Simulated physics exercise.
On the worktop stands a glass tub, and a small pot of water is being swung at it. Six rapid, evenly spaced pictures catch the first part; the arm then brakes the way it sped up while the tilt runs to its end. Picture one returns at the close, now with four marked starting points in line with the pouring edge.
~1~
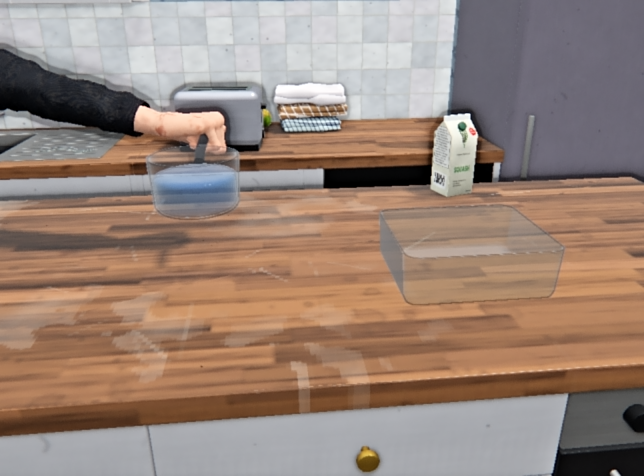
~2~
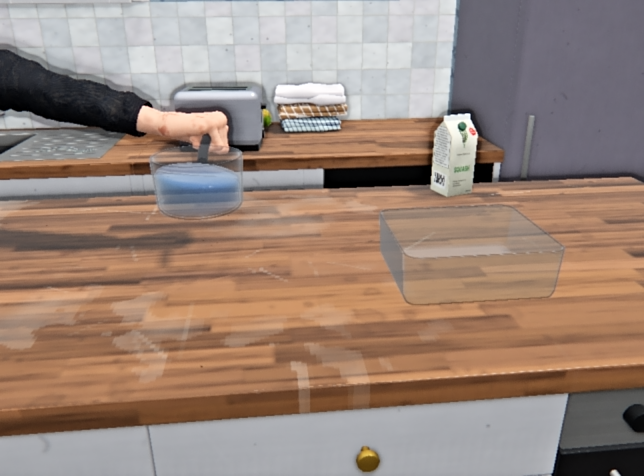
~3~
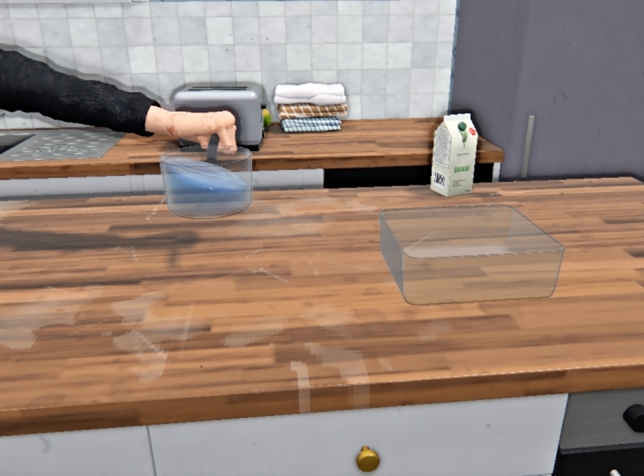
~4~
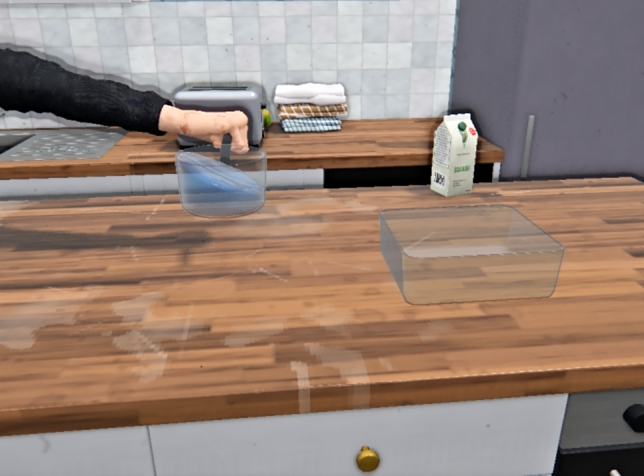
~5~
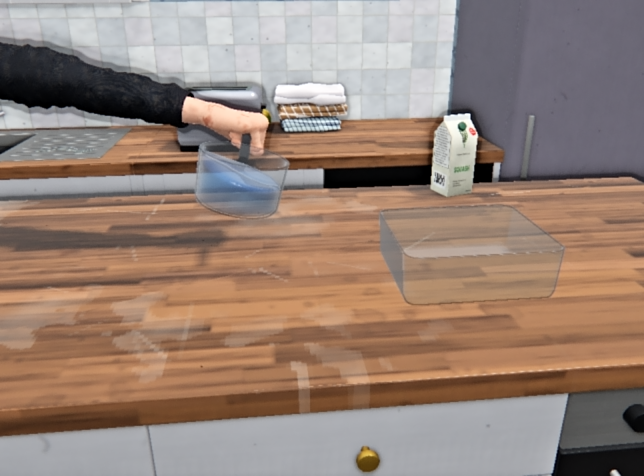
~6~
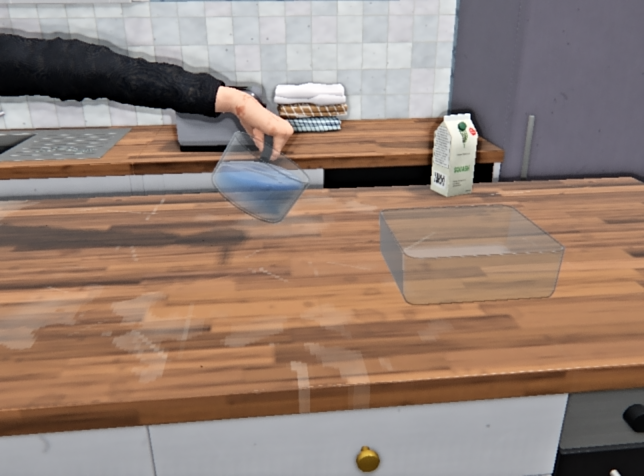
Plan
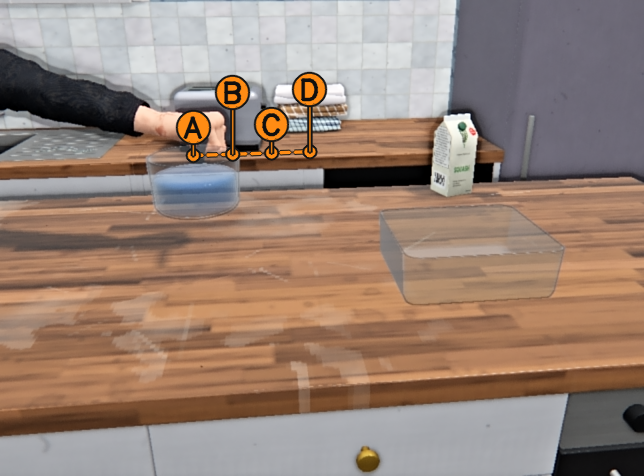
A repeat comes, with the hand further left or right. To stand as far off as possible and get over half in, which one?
It is C.
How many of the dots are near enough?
Two.
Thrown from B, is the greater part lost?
Yes, that goes wrong.
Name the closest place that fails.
Here it is place B.
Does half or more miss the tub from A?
Yes.
On the marked copy, A at (193, 155); B at (232, 154); C at (271, 152); D at (309, 151).
With A, about 0 % lands in the tub, 98 % falls short.
With B, about 12 % lands in the tub, 84 % falls short and 4 % goes beside or beyond.
With C, about 77 % lands in the tub, 9 % falls short and 14 % goes beside or beyond.
With D, about 69 % lands in the tub, 2 % falls short and 28 % goes beside or beyond.
